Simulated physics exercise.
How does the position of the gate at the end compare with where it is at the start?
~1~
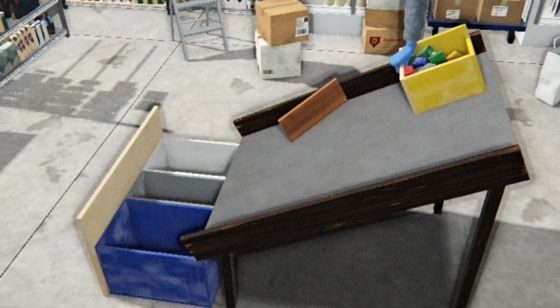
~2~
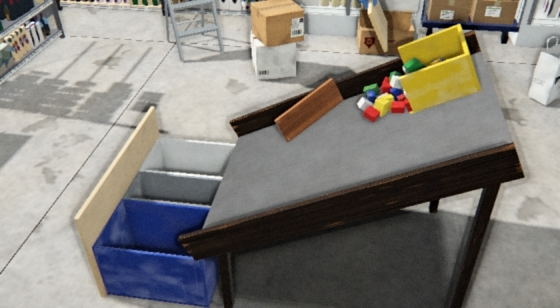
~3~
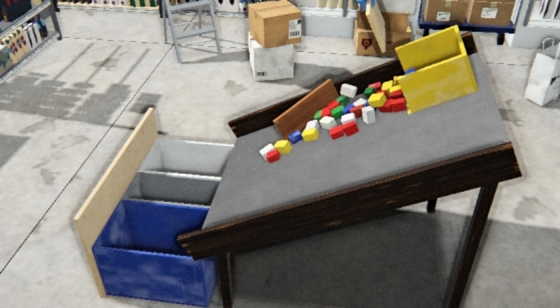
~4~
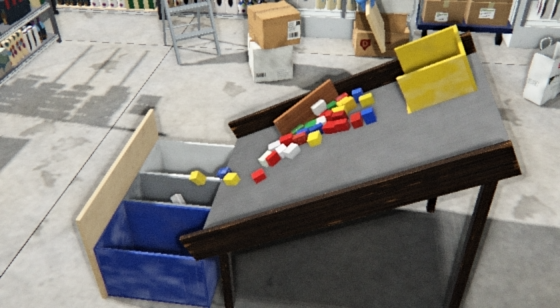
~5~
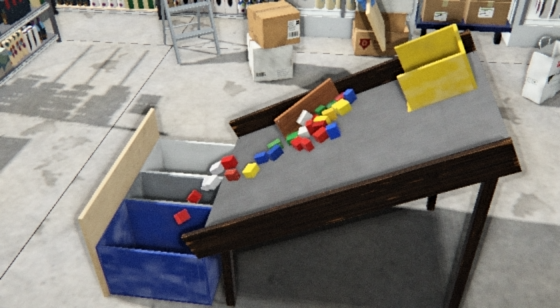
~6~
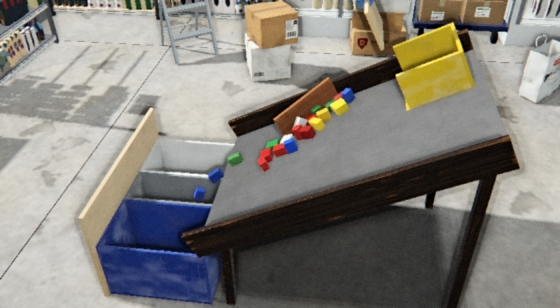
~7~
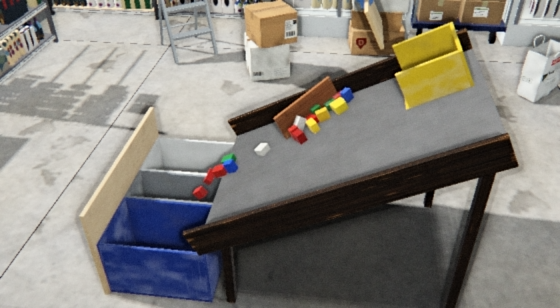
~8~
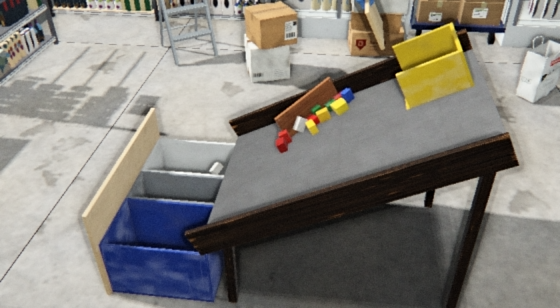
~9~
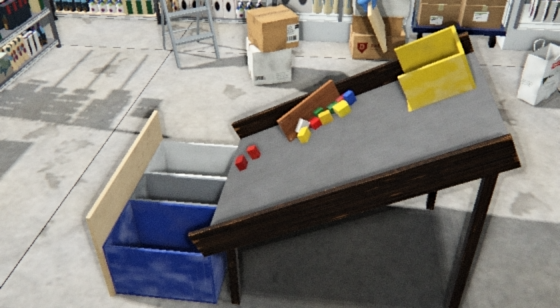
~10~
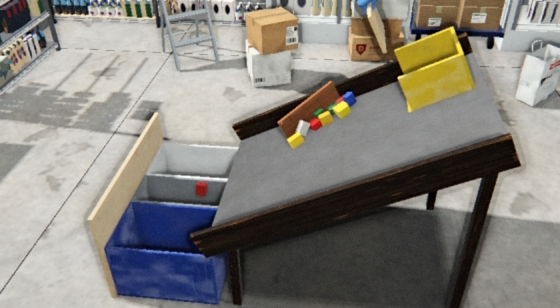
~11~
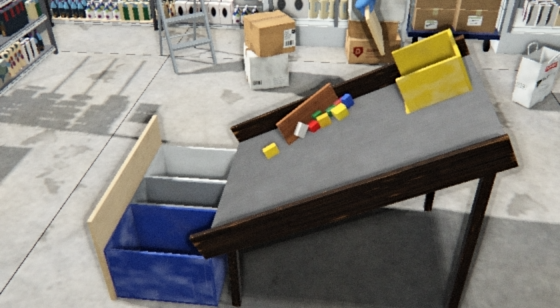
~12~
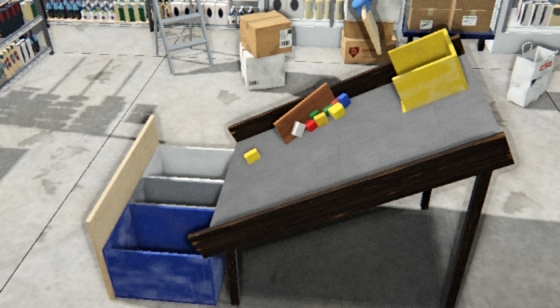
At the start the gate is down at the opening of the yellow pen, and by the end it is raised clear of it, higher up and a little to the left in the view.
